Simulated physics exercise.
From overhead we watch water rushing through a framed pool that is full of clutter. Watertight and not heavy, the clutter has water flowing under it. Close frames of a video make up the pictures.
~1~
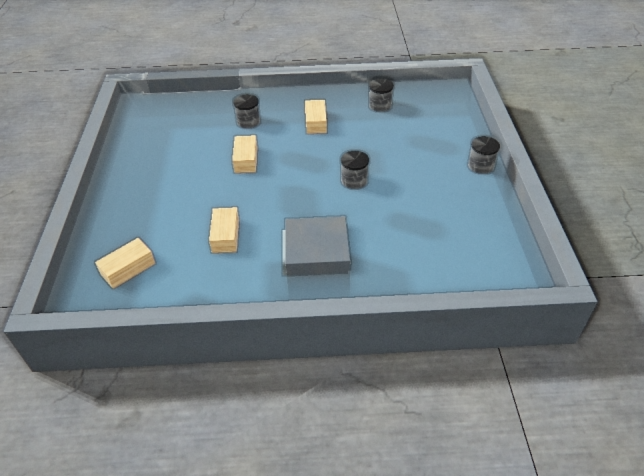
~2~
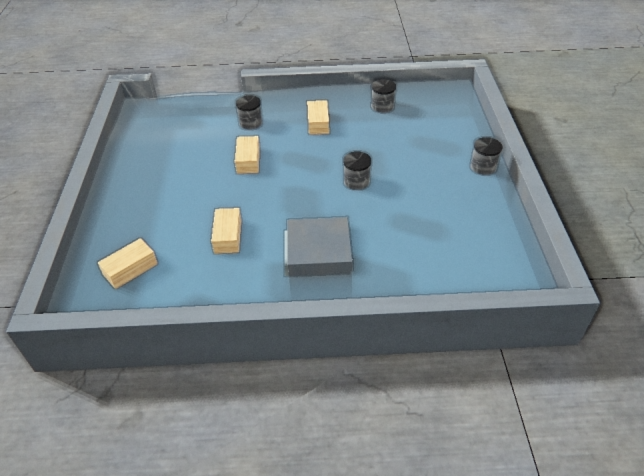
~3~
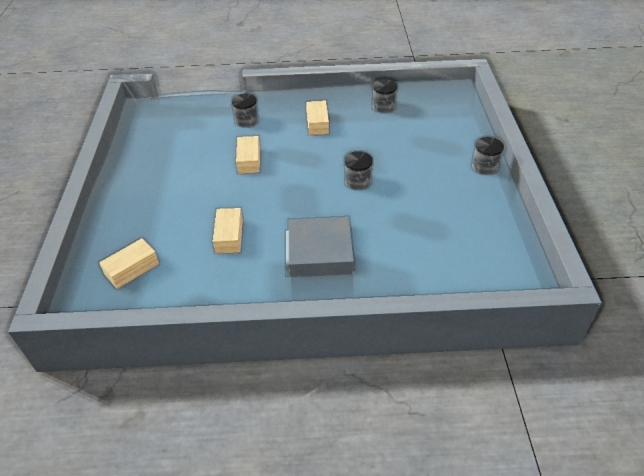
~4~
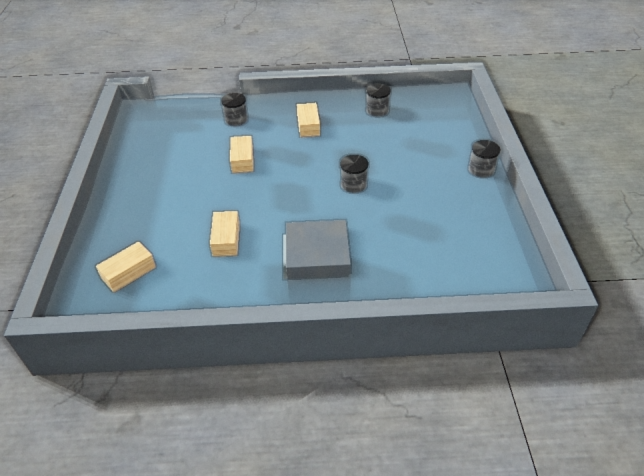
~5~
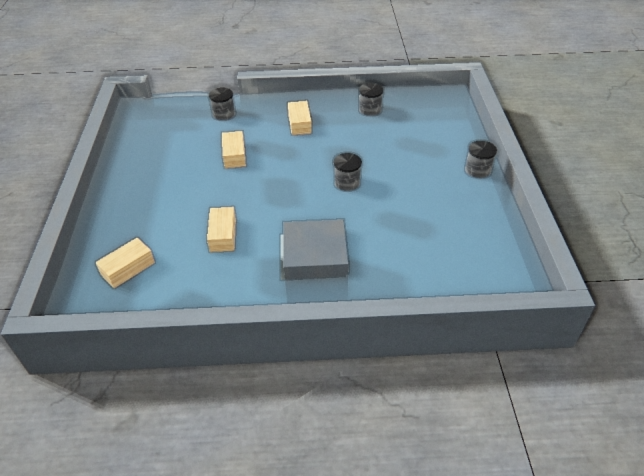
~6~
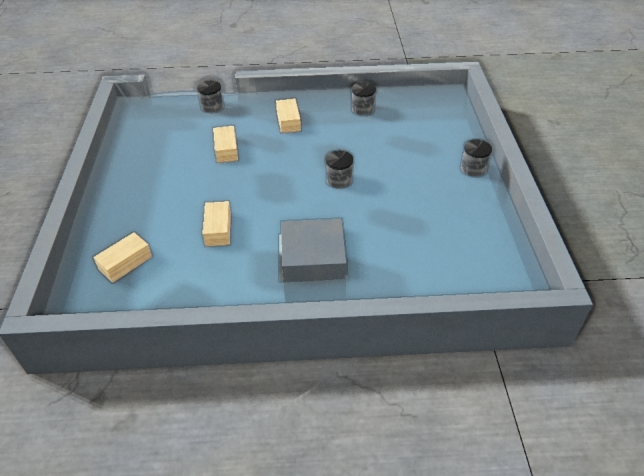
A gap appears in the pool's back wall, and floating pails and blocks drift toward it.
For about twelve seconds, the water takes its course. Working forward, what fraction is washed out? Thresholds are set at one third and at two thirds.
My prediction is the mid band.
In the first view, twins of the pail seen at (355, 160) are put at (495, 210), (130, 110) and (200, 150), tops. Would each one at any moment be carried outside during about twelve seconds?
In turn: Still in, carried outside, out.
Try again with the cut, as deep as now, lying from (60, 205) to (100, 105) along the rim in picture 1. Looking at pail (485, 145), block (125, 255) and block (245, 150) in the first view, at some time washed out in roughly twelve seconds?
My answer, each in turn: Not lost, lost, lost.
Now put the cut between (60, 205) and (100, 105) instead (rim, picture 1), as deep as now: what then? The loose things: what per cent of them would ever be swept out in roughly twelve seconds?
50 per cent or so.
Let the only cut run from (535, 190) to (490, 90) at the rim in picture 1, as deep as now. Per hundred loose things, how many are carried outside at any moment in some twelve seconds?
I'd call it 50 per cent.
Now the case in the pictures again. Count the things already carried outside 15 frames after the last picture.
The count is 3.
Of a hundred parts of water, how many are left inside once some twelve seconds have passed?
I'd put it close to 66 percent.
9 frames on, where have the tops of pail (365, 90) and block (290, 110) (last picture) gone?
Roughly (338, 89) and (227, 95).
A moment on, 1 of 8 are out; 7 afloat.
Next, 1 of 8 are out; 7 afloat.
Later, 3 of 8 are out; 5 afloat.
In the end, 3 of 8 are out; 5 afloat.
